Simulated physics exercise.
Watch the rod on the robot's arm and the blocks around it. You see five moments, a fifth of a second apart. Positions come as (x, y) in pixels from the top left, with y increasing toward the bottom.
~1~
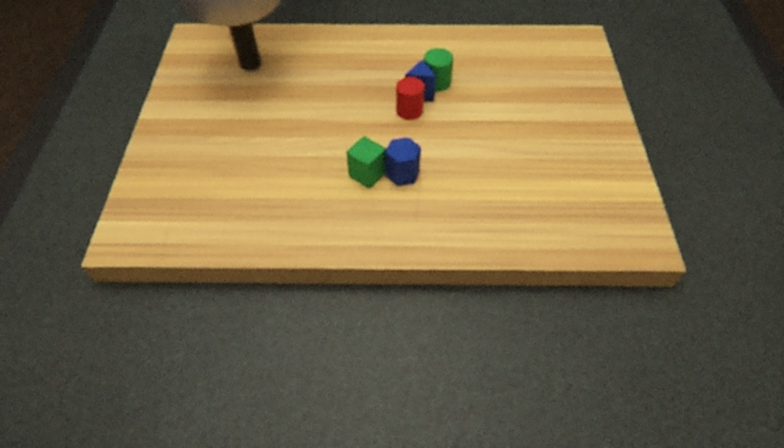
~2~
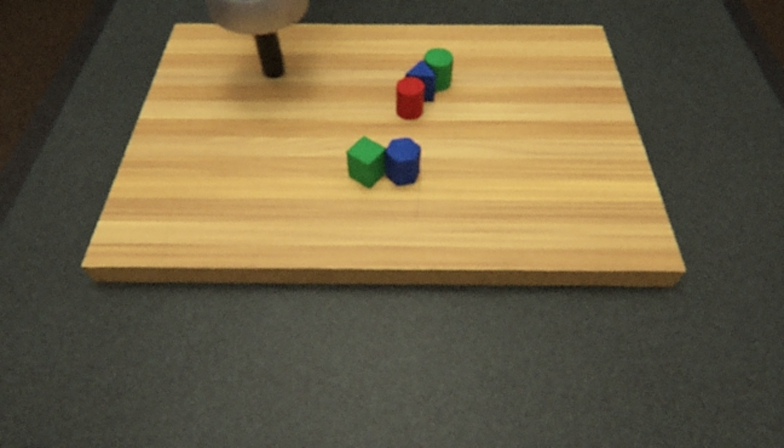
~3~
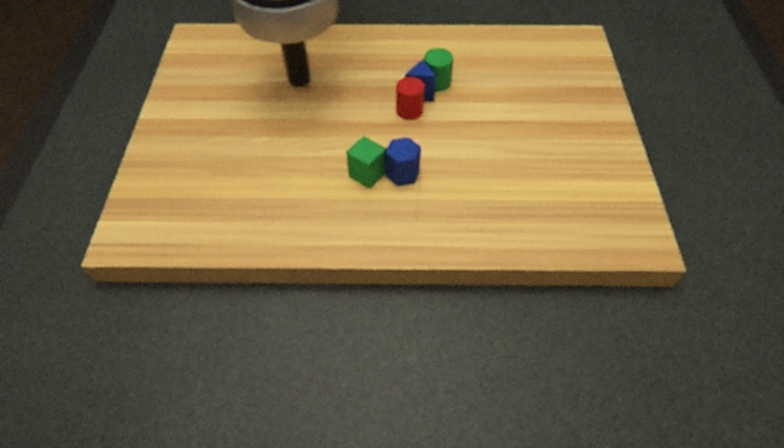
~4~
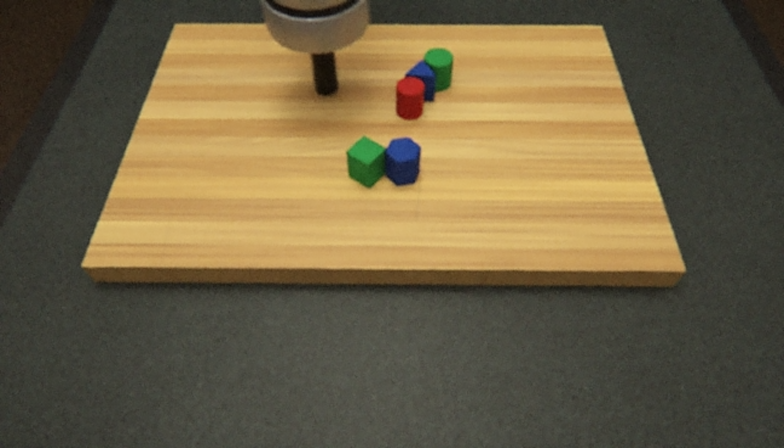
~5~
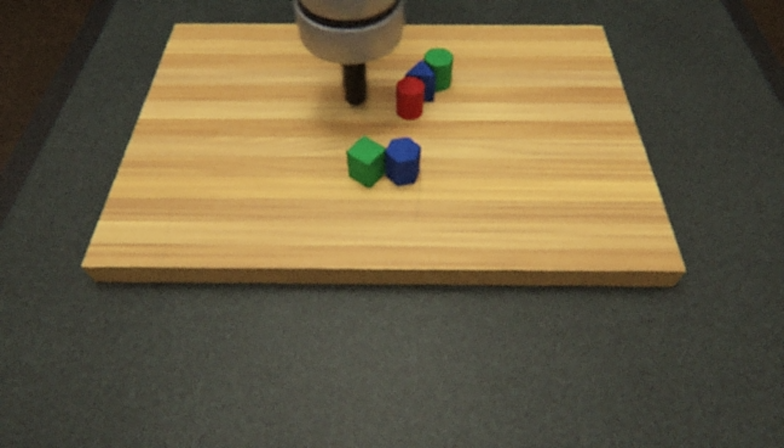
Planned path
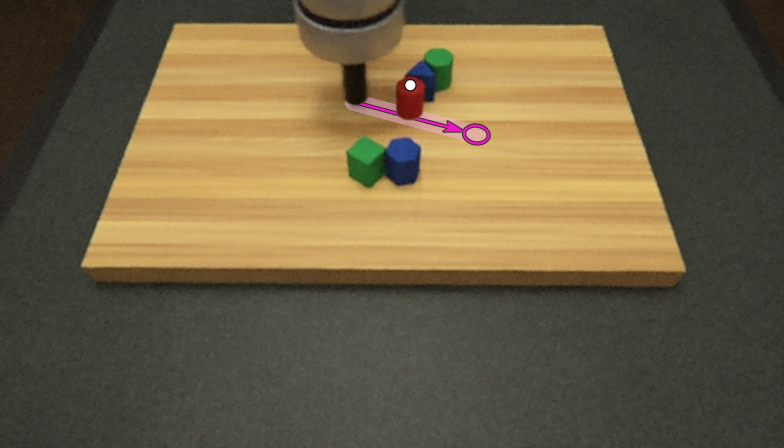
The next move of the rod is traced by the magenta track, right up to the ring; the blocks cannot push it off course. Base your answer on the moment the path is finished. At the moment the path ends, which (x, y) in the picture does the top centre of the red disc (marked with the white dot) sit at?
Pixel (460, 85).
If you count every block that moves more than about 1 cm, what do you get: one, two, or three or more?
Total moved: One.
Drawn move, in a line from (356, 103) to (476, 134); the dot is on the red disc.
One third of the way, rod (396, 108); red disc (422, 86).
Two thirds of the way, rod (436, 118); red disc (456, 86).
At the end, rod (477, 129); red disc (460, 85); blue triangular block still.
